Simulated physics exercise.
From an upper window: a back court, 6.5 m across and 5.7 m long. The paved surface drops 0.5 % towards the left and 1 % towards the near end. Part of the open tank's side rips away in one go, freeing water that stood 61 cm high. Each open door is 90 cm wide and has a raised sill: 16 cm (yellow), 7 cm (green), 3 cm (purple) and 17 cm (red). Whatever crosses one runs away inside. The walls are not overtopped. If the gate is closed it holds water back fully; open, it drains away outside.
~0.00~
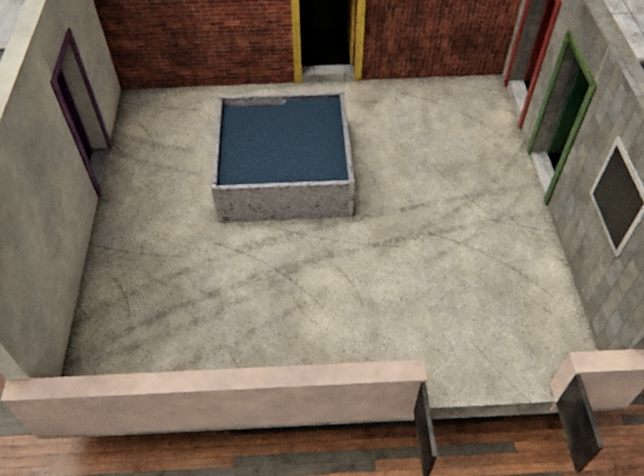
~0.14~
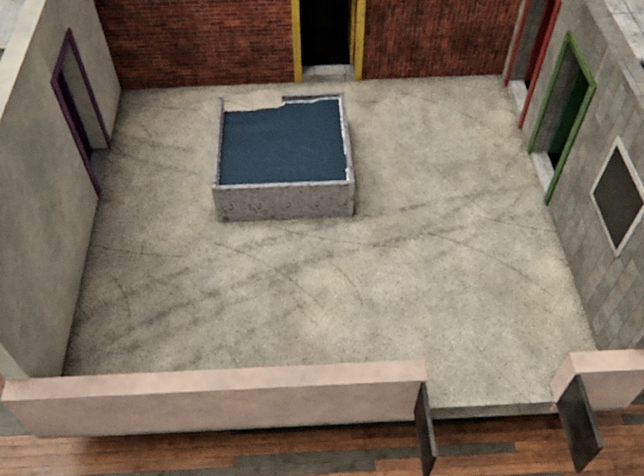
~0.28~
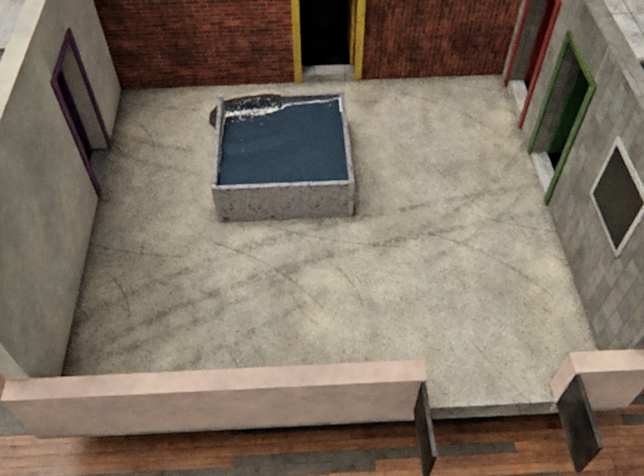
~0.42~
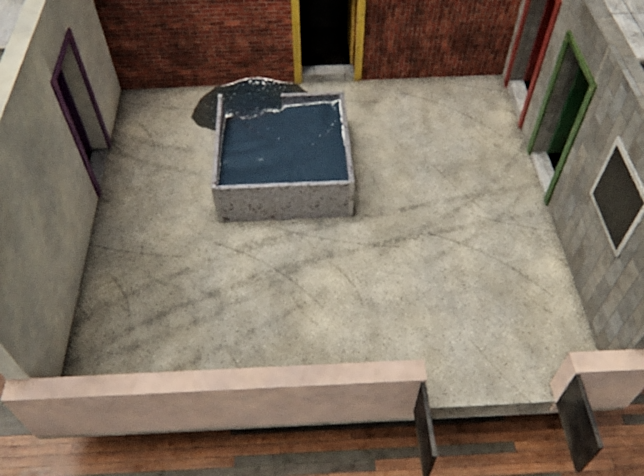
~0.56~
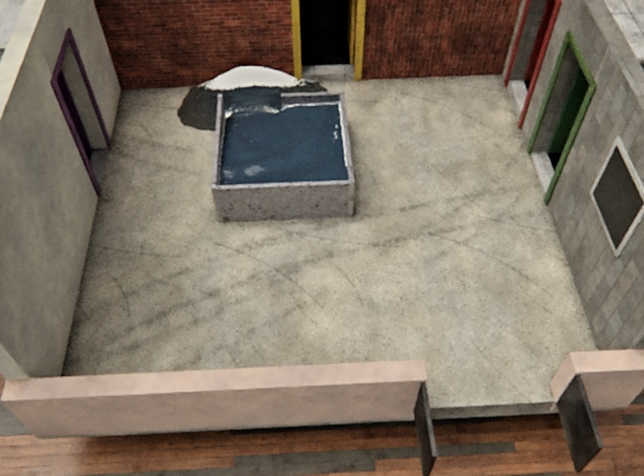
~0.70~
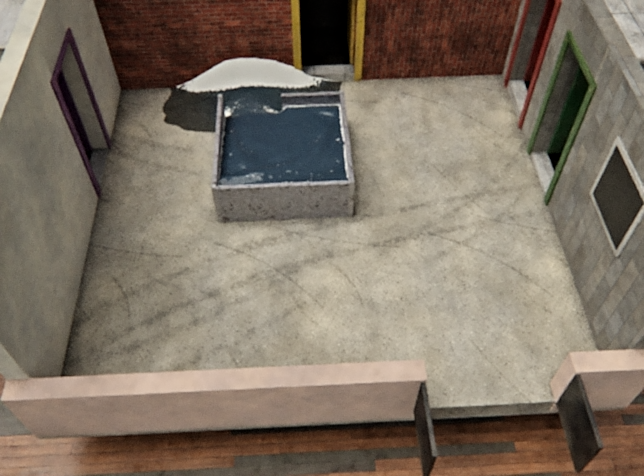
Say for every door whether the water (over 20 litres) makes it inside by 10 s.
The water let in: At the yellow door it keeps below the limit; at the green door it does not reach the limit; at the purple door it goes over the limit; at the red door it stays under the limit.
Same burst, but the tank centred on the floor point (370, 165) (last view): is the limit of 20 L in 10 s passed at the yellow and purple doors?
Then: Yellow past it, purple over.
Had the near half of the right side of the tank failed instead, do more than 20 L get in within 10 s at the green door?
Then: Green over.
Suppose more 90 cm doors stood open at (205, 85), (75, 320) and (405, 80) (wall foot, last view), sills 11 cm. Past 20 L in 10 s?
In that order: Over, below, not over.
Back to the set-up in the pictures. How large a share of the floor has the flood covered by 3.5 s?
Near 50 per cent is wet.
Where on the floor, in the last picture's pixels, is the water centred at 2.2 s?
At about (266, 140).
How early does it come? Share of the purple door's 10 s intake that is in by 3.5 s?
About 30 per cent.
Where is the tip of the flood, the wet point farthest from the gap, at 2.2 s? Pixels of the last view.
Near (490, 79).
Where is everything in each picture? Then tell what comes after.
The open tank at (282, 141) is whole and still, 61 cm deep, in the first frame.
Water pours out on the open tank's far side and has run 0.5 m, to a hidden place; typically 8 cm deep outside, 61 cm at the open tank's back, in the second frame.
The front is at a hidden place, 0.8 m from the gap on the open tank's far side; 0.8 m2 of floor is under water; 61 cm left at the back of the open tank, in the third frame.
Water pours out on the open tank's far side and has run 1.2 m, to (224, 87); typically 8 cm deep outside, 61 cm at the open tank's back, in the fourth frame.
The front is at (196, 88), 1.5 m from the gap on the open tank's far side; 2.1 m2 of floor is under water; 61 cm left at the back of the open tank, in the fifth frame.
Water pours out on the open tank's far side and has run 1.8 m, to (337, 83); typically 8 cm deep outside, 56 cm at the open tank's back, in the sixth frame.
After 1.4 s water covers 10 % of the floor and is deepest (44 cm) near (249, 89); yellow door 12 cm at the sill, 0 L in, green door not reached, purple door not reached, red door not reached.
After 2.2 s water covers 25 % of the floor and is deepest (35 cm) near (120, 101); yellow door 12 cm at the sill, 0 L in, green door not reached, purple door 7 cm at the sill, 0 L in, red door not reached.
After 3.5 s water covers 50 % of the floor and is deepest (24 cm) near (249, 89); yellow door 9 cm at the sill, 1 L in, green door 10 cm at the sill, 1 L in, purple door 8 cm at the sill, 17 L in, red door 13 cm at the sill, 0 L in.
After 6.0 s water covers 80 % of the floor and is deepest (16 cm) near (249, 89); yellow door 6 cm at the sill, 1 L in, green door 6 cm at the sill, 5 L in, purple door 6 cm at the sill, 46 L in, red door 8 cm at the sill, 0 L in.
After 10.0 s water covers 95 % of the floor and is deepest (10 cm) near (55, 407); yellow door 3 cm at the sill, 1 L in, green door 3 cm at the sill, 6 L in, purple door 4 cm at the sill, 63 L in, red door 4 cm at the sill, 0 L in.
